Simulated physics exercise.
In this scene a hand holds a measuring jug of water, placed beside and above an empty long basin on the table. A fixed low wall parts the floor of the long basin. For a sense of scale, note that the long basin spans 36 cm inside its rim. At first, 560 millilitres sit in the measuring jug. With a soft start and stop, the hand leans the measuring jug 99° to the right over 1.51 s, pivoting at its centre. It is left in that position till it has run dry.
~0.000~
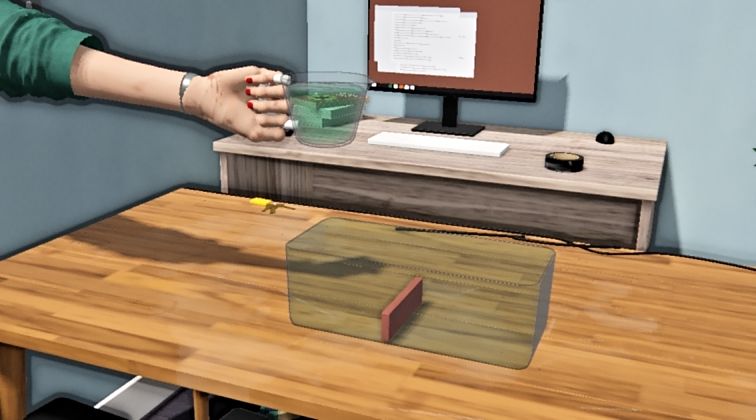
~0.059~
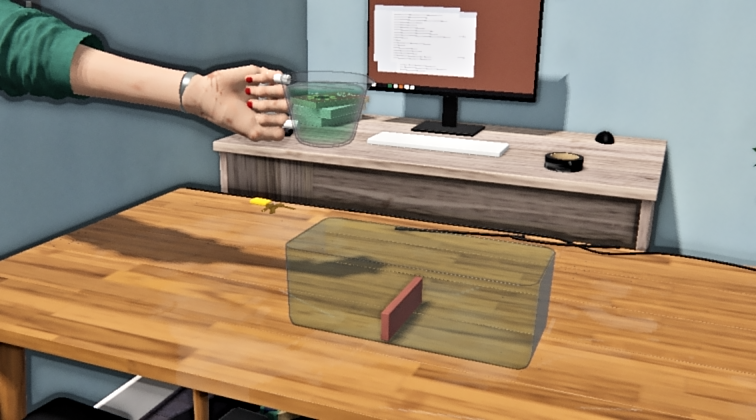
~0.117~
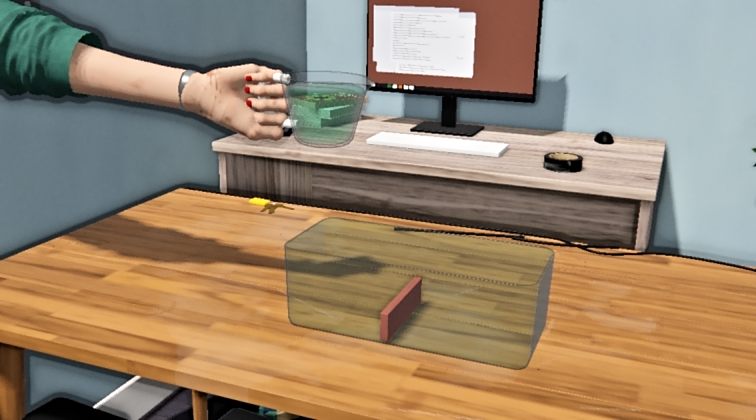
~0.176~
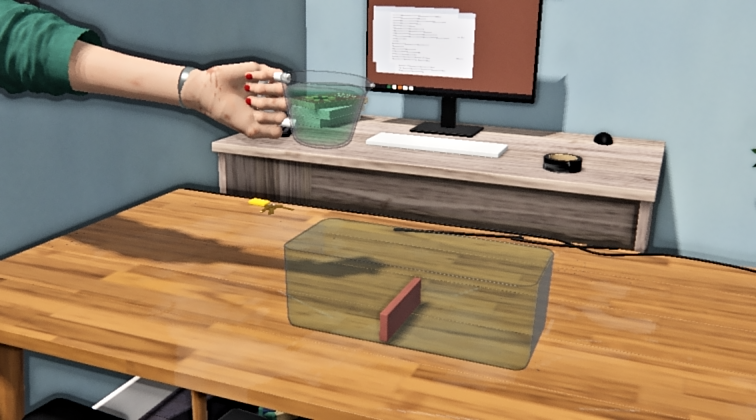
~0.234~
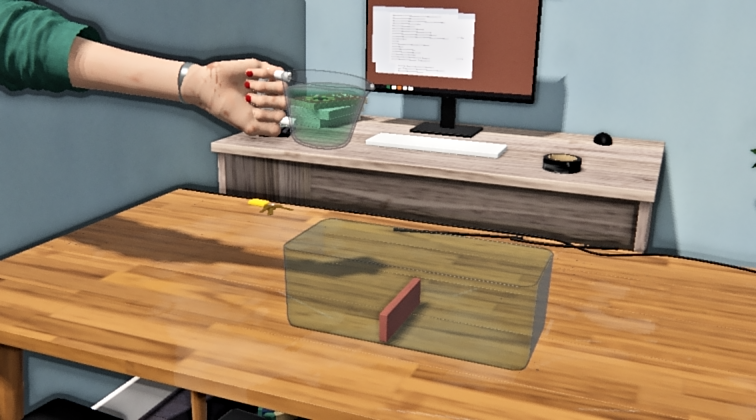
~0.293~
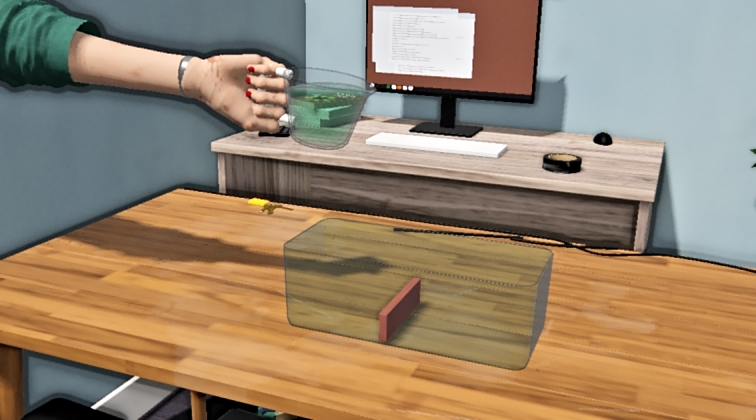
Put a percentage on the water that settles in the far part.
Roughly 80 per cent ends up there.
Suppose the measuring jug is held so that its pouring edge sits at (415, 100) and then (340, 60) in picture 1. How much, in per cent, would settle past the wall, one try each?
First 95, then 25 per cent.
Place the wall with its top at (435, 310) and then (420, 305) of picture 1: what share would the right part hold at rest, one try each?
I'd put it at about 15 per cent for the first and about 60 per cent for the second.
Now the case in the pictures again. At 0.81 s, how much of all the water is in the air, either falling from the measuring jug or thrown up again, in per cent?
Around 22 in a hundred.
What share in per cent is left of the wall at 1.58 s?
18 %.
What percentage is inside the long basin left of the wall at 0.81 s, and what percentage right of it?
I'd say some 1 on the left and some 8 on the right.
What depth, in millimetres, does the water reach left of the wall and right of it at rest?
Some 4 mm on the left and 16 mm on the right.
By 0.81 s the tilt is 55° and 68 per cent is still to pour, 1 is left of the wall and 8 right of it.
By 1.19 s the tilt is 88° and 13 per cent is still to pour, 3 is left of the wall and 65 right of it.
By 1.58 s the tilt is 99° and 0 per cent is still to pour, 19 is left of the wall and 80 right of it.
By 2.01 s the tilt is 99° and 0 per cent is still to pour, 19 is left of the wall and 80 right of it.
At rest 19 per cent lies left of the wall, 80 right of it and 2 outside.
